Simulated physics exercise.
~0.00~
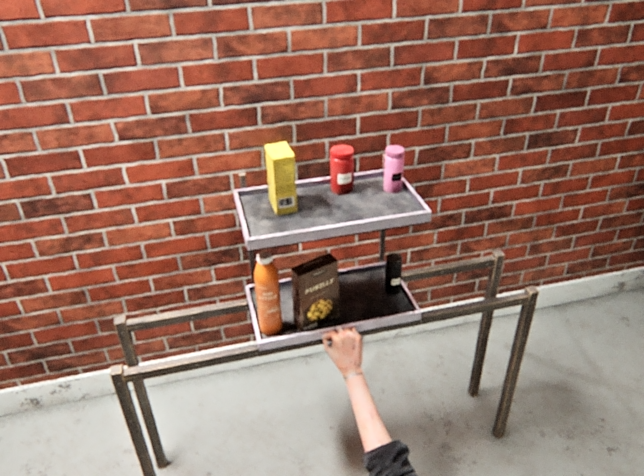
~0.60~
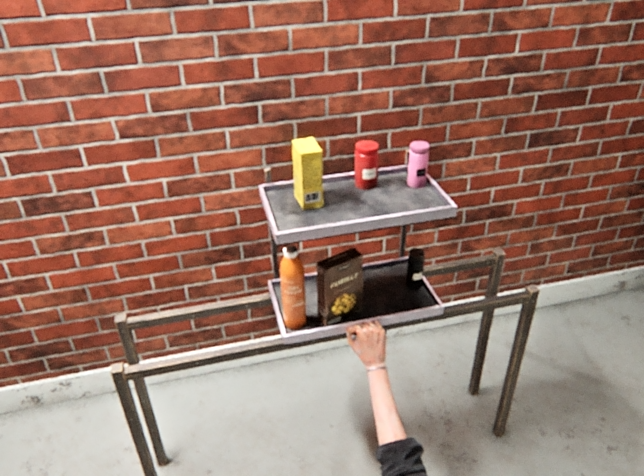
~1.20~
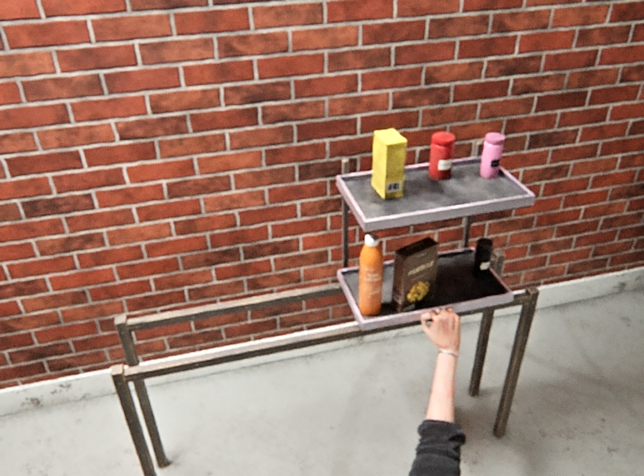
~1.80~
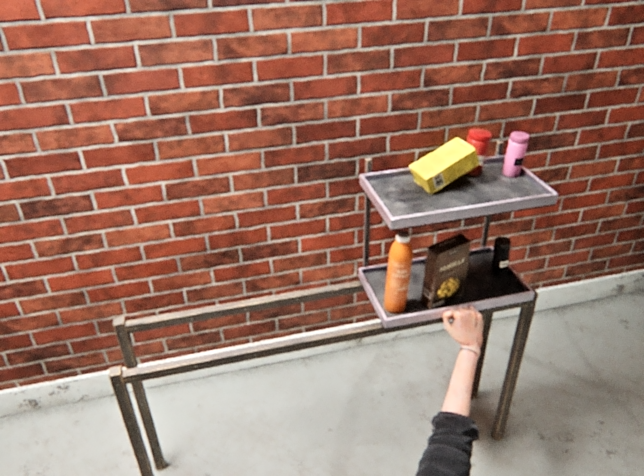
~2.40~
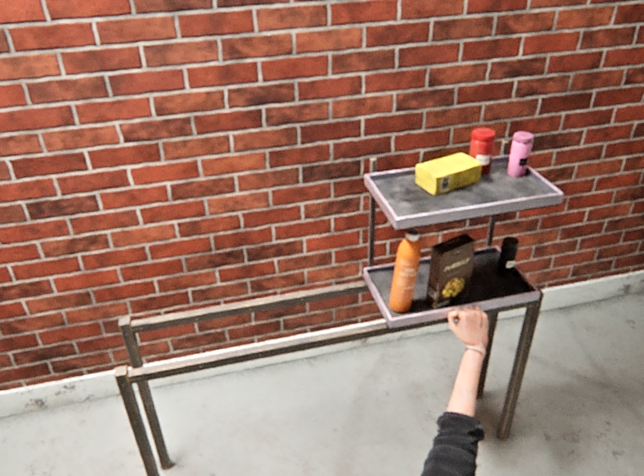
A hand slides a two-level tray right along a rail, and the yellow carton topples over.
